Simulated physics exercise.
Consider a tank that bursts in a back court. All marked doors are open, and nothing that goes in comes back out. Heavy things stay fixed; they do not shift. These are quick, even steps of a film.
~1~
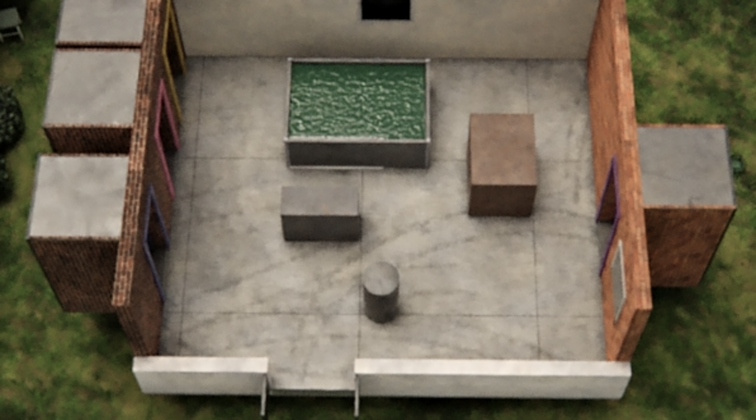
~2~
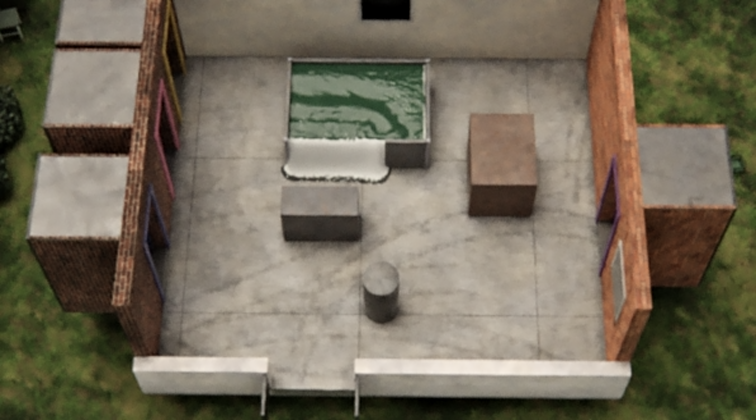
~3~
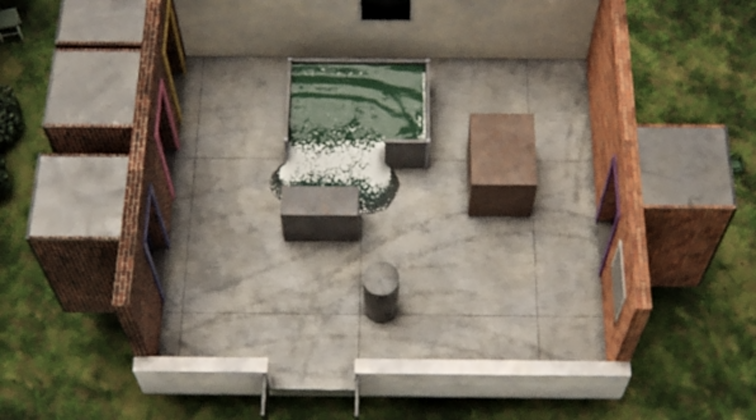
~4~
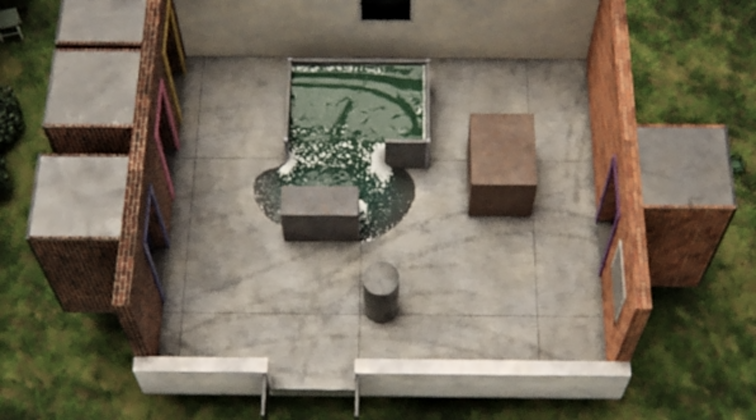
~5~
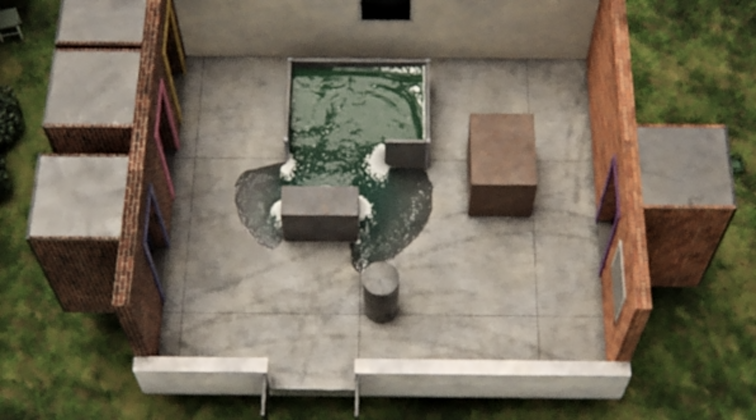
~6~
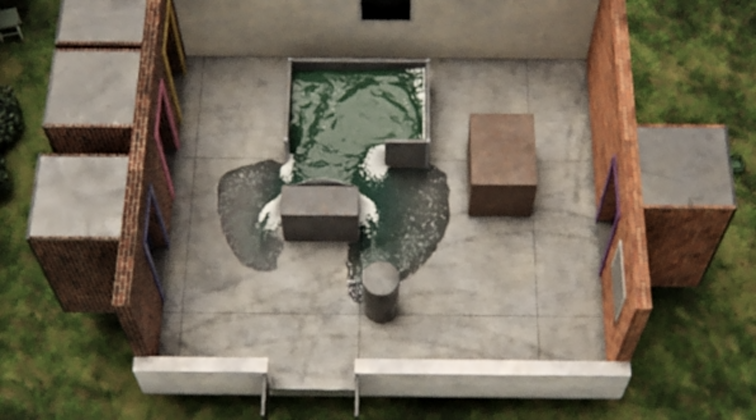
Green water bursts from the front of a raised tank at the back of a walled court, seen from high above by a still camera. A low grey block stands before the tank, a grey cylinder nearer the front, and a brown box to the right, between brick side walls. Foaming, the water pours onto the pale floor, splits around the block, spreads both ways and reaches the cylinder.
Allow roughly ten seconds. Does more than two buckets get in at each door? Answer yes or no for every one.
Blue door: Yes, purple door: No, pink door: Yes, yellow door: No.
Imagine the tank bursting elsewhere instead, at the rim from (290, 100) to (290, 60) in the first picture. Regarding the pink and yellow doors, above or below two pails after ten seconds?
Taking them in turn, pink ends up above and yellow ends up above.
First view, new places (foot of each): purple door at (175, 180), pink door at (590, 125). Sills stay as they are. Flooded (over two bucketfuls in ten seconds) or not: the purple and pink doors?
Result - purple: Crosses the limit; pink: Remains below the limit.
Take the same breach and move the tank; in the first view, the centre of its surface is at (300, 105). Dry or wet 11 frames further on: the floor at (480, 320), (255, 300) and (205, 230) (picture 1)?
Well, in the order you listed them, they'd be unreached, reached by the flood and reached by the flood.
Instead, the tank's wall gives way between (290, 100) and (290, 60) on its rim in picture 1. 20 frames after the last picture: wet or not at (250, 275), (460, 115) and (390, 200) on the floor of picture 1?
Sequence: Wetted / spared / spared.
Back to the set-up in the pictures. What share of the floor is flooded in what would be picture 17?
Estimated share: About 55 %.
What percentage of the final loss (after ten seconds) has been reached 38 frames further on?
Estimate: Some 70 %.
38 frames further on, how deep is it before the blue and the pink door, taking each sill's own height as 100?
Approx. 50 % then 120 %.
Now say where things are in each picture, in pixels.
In the first picture, still water in the tank at (358, 102).
In the second picture, water pours out at (337, 157) and has run to (284, 168).
In the third picture, water pours out at (337, 158) and has run to (277, 186).
In the fourth picture, the front is at (370, 236), out from the gap at (337, 158).
In the fifth picture, water pours out at (337, 158) and has run to a hidden place.
In the sixth picture, the front is at a hidden place, out from the gap at (337, 159).
A moment on, water covers 35 % of the floor; the blue door wet at the sill, nothing in, the purple door not reached, the pink door wet at the sill, nothing in, the yellow door not reached.
Next, water covers 55 % of the floor; the blue door under two buckets in, the purple door not reached, the pink door far over two buckets in, the yellow door wet at the sill, nothing in.
Then, water covers 70 % of the floor; the blue door over two buckets in, the purple door wet at the sill, nothing in, the pink door far over two buckets in, the yellow door wet at the sill, nothing in.
Later, water covers 90 % of the floor; the blue door over two buckets in, the purple door wet at the sill, nothing in, the pink door far over two buckets in, the yellow door wet at the sill, nothing in.
In the end, water covers 100 % of the floor; the blue door over two buckets in, the purple door wet at the sill, nothing in, the pink door far over two buckets in, the yellow door wet at the sill, nothing in.
